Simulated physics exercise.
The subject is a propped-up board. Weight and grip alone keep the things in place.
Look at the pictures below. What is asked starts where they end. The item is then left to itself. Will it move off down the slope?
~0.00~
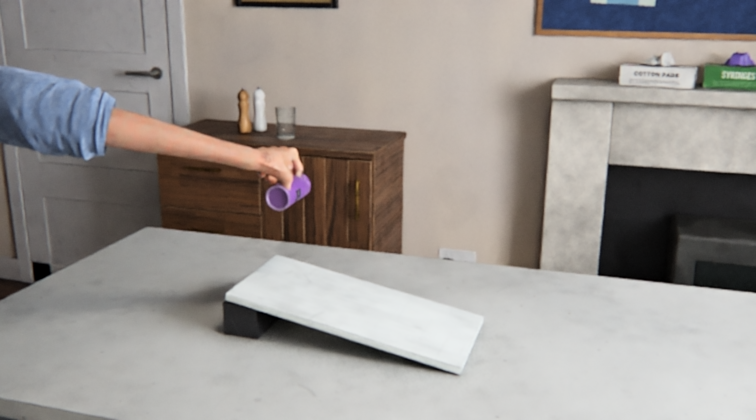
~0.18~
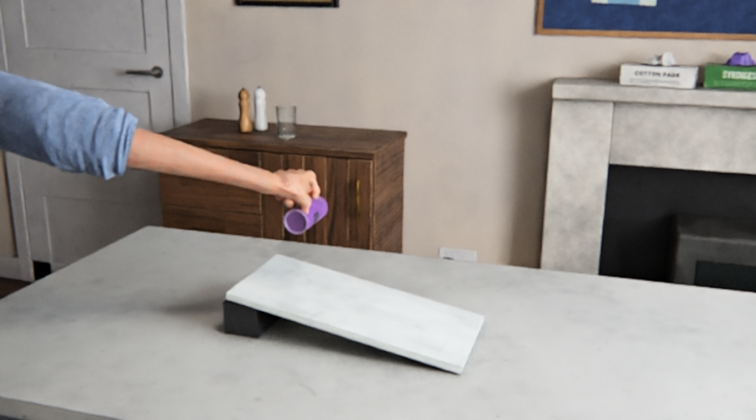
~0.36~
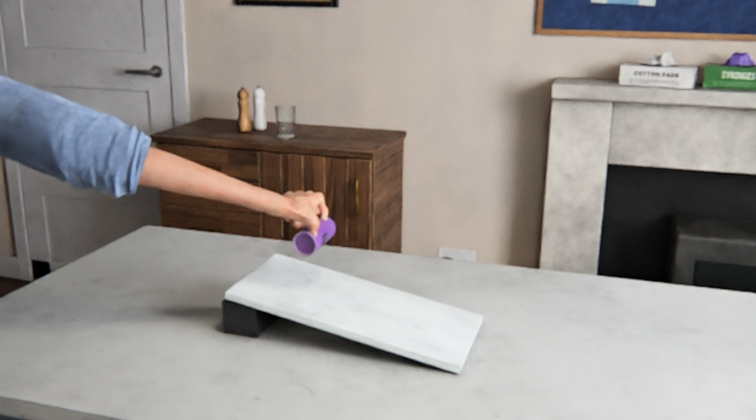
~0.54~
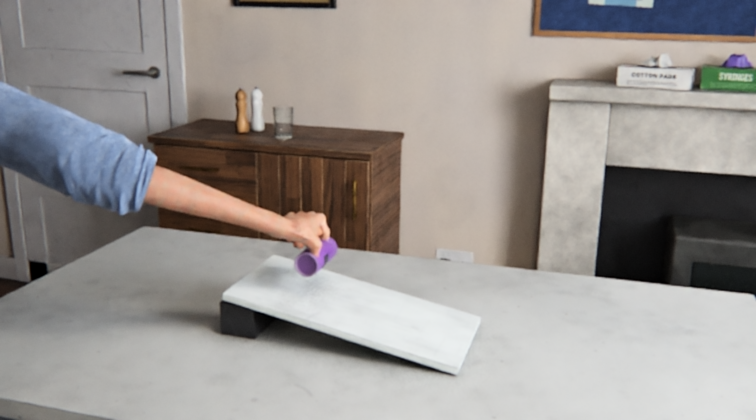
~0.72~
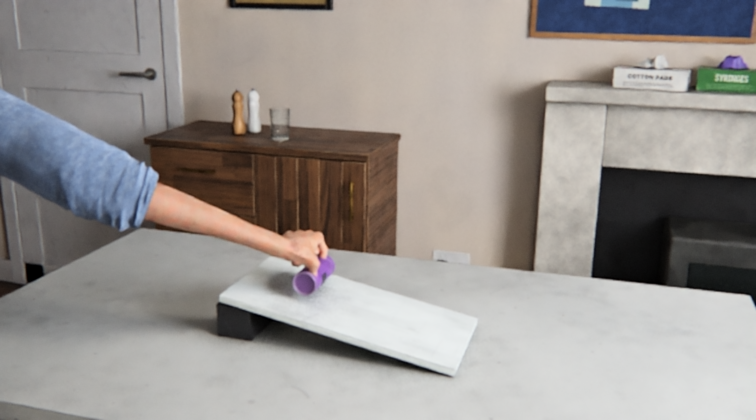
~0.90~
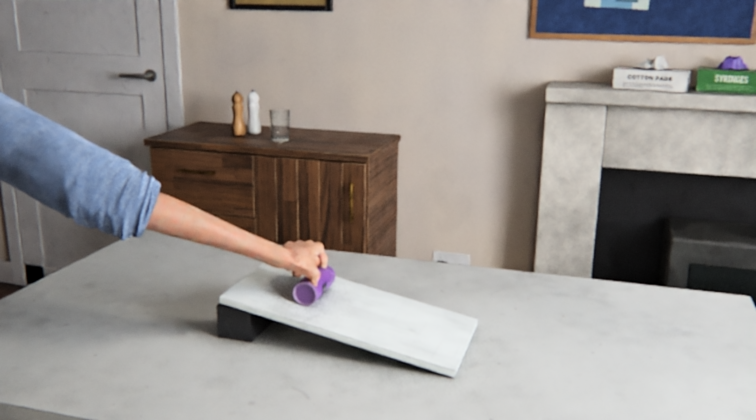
Thing is, it travels, honestly.
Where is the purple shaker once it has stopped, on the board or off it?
Off the top.
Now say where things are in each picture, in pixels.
Still above its spot; purple shaker (289, 191), in the first picture.
Still above its spot; purple shaker (306, 214), in the second picture.
Still above its spot; purple shaker (315, 235), in the third picture.
Still above its spot; purple shaker (316, 256), in the fourth picture.
Still above its spot; purple shaker (314, 274), in the fifth picture.
Set down, still held; purple shaker (315, 284), in the sixth picture.
After 1.80 s, purple shaker now off the board.
After 2.40 s, things are still on the move.
After 2.90 s, as before.
In the end (3.2 s), off the board, purple shaker. The purple shaker goes downhill.
